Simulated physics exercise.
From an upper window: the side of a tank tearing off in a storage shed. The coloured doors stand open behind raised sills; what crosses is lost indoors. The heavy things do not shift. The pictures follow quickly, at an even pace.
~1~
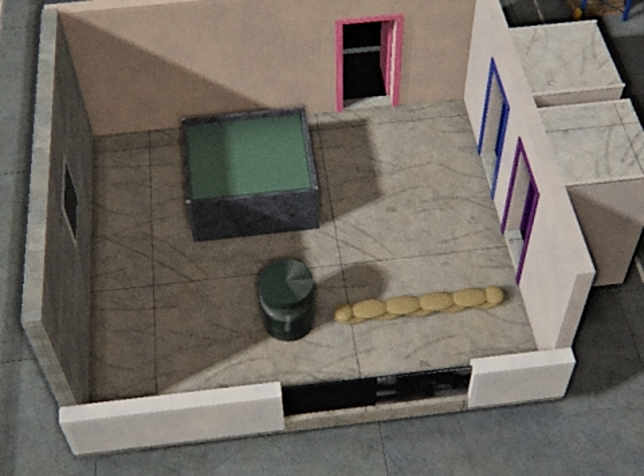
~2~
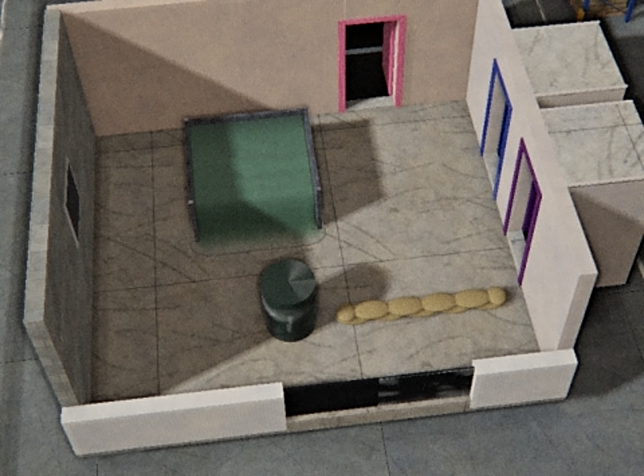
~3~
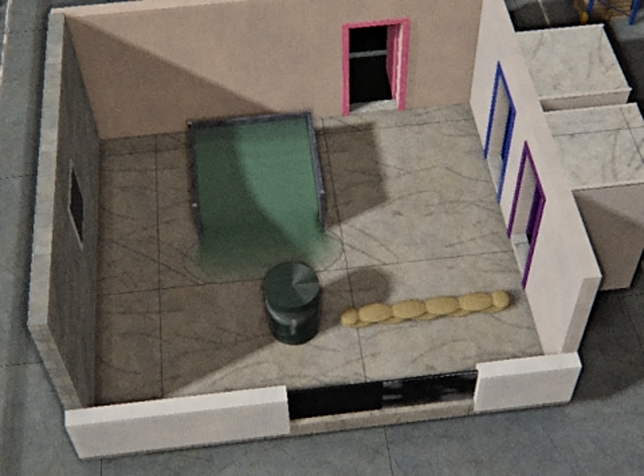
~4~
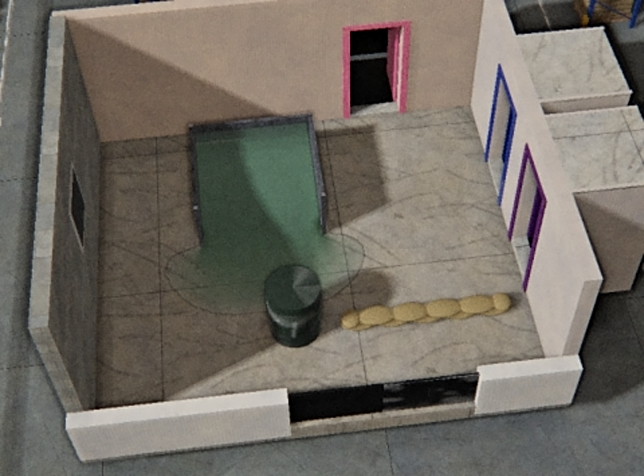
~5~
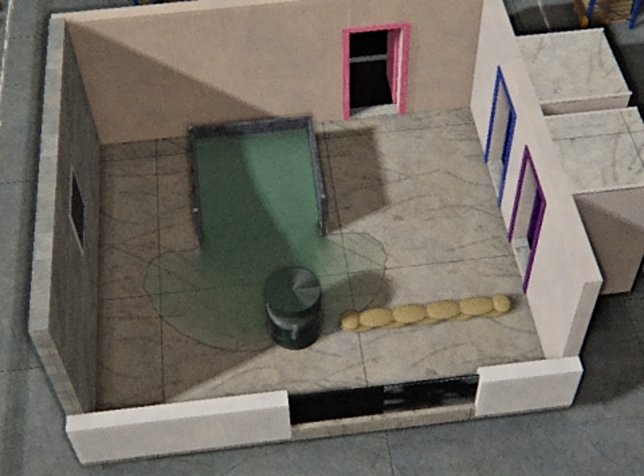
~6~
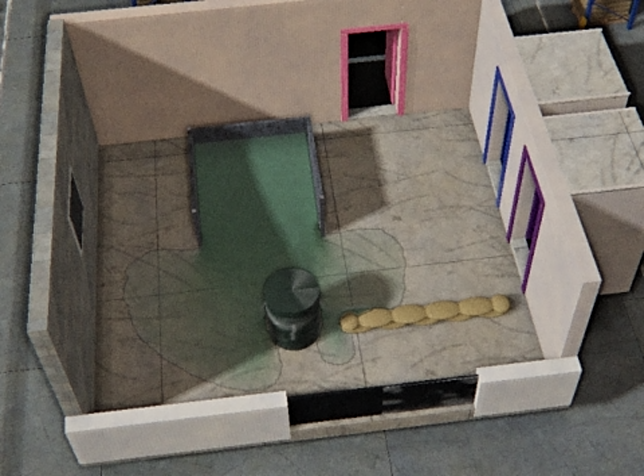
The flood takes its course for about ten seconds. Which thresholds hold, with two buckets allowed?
In the end: The purple door floods; the blue door holds within the limit; the pink door floods.
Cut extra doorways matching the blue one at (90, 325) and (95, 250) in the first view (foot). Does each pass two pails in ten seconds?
One after the other: Takes more, holds.
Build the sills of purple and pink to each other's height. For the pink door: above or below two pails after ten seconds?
One by one: Pink door stays under.
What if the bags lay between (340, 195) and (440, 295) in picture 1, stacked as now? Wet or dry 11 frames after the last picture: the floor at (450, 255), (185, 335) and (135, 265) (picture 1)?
As listed: Dry, wet, clear.
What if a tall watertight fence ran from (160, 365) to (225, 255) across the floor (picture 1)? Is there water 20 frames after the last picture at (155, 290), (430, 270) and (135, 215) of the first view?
As listed: Covered, flooded, flooded.
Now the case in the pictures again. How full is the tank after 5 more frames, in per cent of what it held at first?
Some 40 per cent.
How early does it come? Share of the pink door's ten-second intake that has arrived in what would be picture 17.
About 0 per cent.
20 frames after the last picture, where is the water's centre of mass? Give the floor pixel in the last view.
I would point to (278, 310).
A moment on, water covers 40 % of the floor; the purple door not reached, the blue door not reached, the pink door not reached.
Next, water covers 55 % of the floor; the purple door under two buckets in, the blue door not reached, the pink door not reached.
Then, water covers 70 % of the floor; the purple door far over two buckets in, the blue door wet at the sill, nothing in, the pink door not reached.
Later, water covers 90 % of the floor; the purple door far over two buckets in, the blue door wet at the sill, nothing in, the pink door under two buckets in.
In the end, water covers 100 % of the floor; the purple door far over two buckets in, the blue door wet at the sill, nothing in, the pink door over two buckets in.
